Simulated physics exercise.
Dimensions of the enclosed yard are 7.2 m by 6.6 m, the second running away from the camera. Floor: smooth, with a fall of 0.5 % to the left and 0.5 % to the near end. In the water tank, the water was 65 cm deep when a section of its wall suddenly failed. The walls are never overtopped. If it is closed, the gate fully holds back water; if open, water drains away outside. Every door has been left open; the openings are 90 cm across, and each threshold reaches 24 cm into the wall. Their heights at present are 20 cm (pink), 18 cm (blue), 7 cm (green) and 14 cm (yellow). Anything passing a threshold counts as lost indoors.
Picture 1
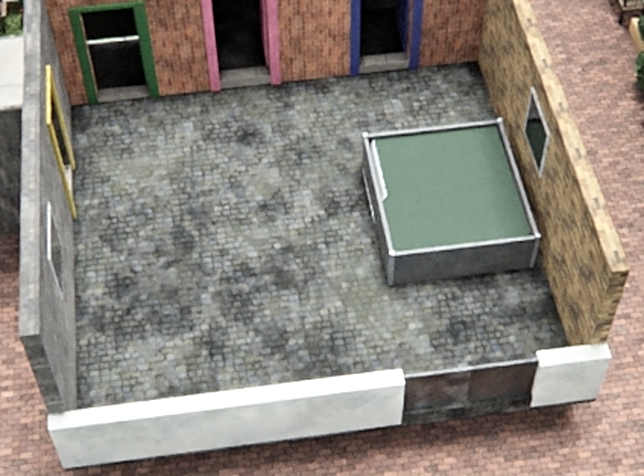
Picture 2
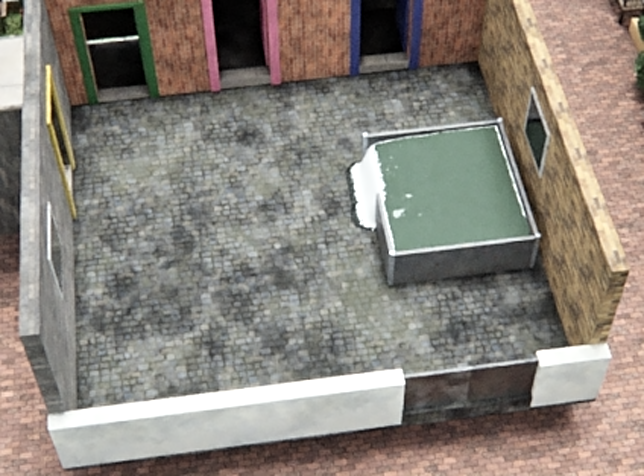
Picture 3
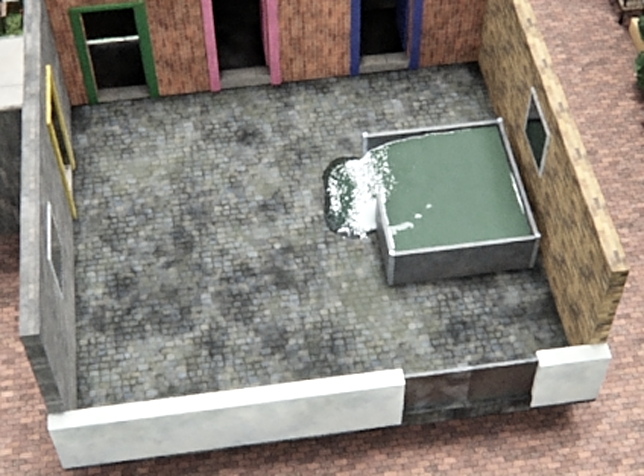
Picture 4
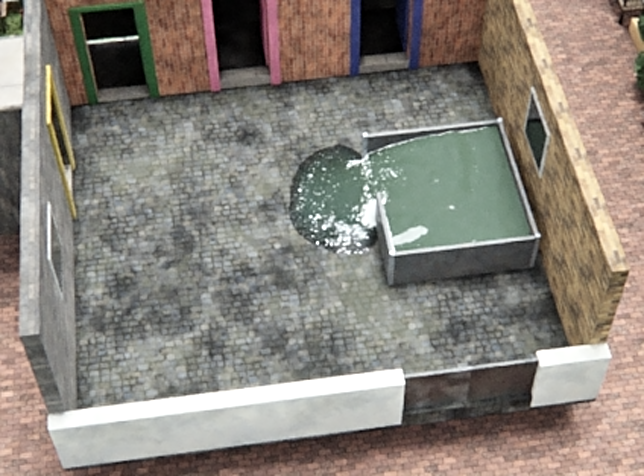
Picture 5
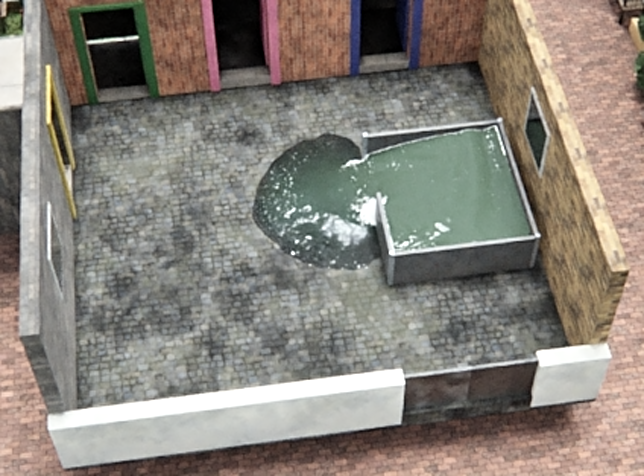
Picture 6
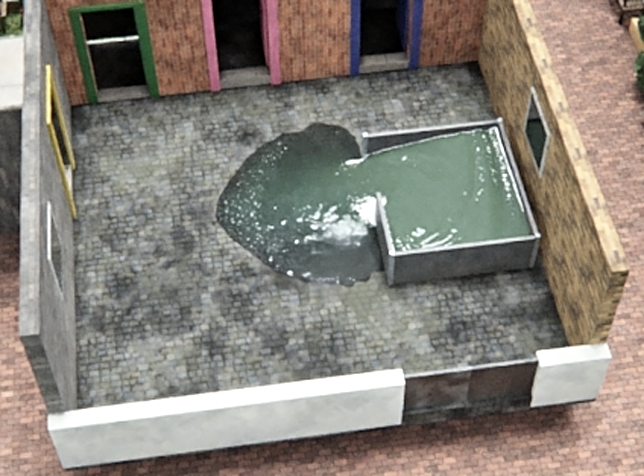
Water bursting through the left side of a raised tank, foaming at the gap and spreading leftward across a cobbled yard.
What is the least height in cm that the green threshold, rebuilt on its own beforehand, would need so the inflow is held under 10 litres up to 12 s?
Around 19 cm would be enough.
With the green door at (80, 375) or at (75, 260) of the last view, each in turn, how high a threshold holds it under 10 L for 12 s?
About 13.5 cm, then about 18 cm.
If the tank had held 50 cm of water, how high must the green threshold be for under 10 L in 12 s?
Then around 13.5 centimetres.
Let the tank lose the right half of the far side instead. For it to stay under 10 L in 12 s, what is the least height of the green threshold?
It needs to be about 11.5 cm high.
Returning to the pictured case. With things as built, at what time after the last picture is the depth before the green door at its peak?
That happens close to 3.5 s on the clock.
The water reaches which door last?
Last: Blue.
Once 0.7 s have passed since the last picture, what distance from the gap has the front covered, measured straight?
Distance from gap: Approx. 4.8 m.
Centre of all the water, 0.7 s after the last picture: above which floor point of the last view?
(395, 210).
Then, 0.7 s after the last picture water covers 35 % of the floor, deepest (38 cm) near (363, 189); it has not reached the green door.
Then, 2.3 s after the last picture water covers 55 % of the floor, deepest (36 cm) near (72, 117); 13 cm at the green door, 8 litres in over its 7 cm threshold.
Then, 11.3 s after the last picture water covers 100 % of the floor, deepest (14 cm) near (495, 387); 6 cm at the green door, 119 litres in over its 7 cm threshold.
At the green door as built, the water peaked near 19 cm, 3.5 s after the last picture.
Run again over the same 12 s with other heights there, 14 litres in over 17.5 cm, 7 litres over 20.5 cm. The limit of 10 litres is kept from about 19 cm up.
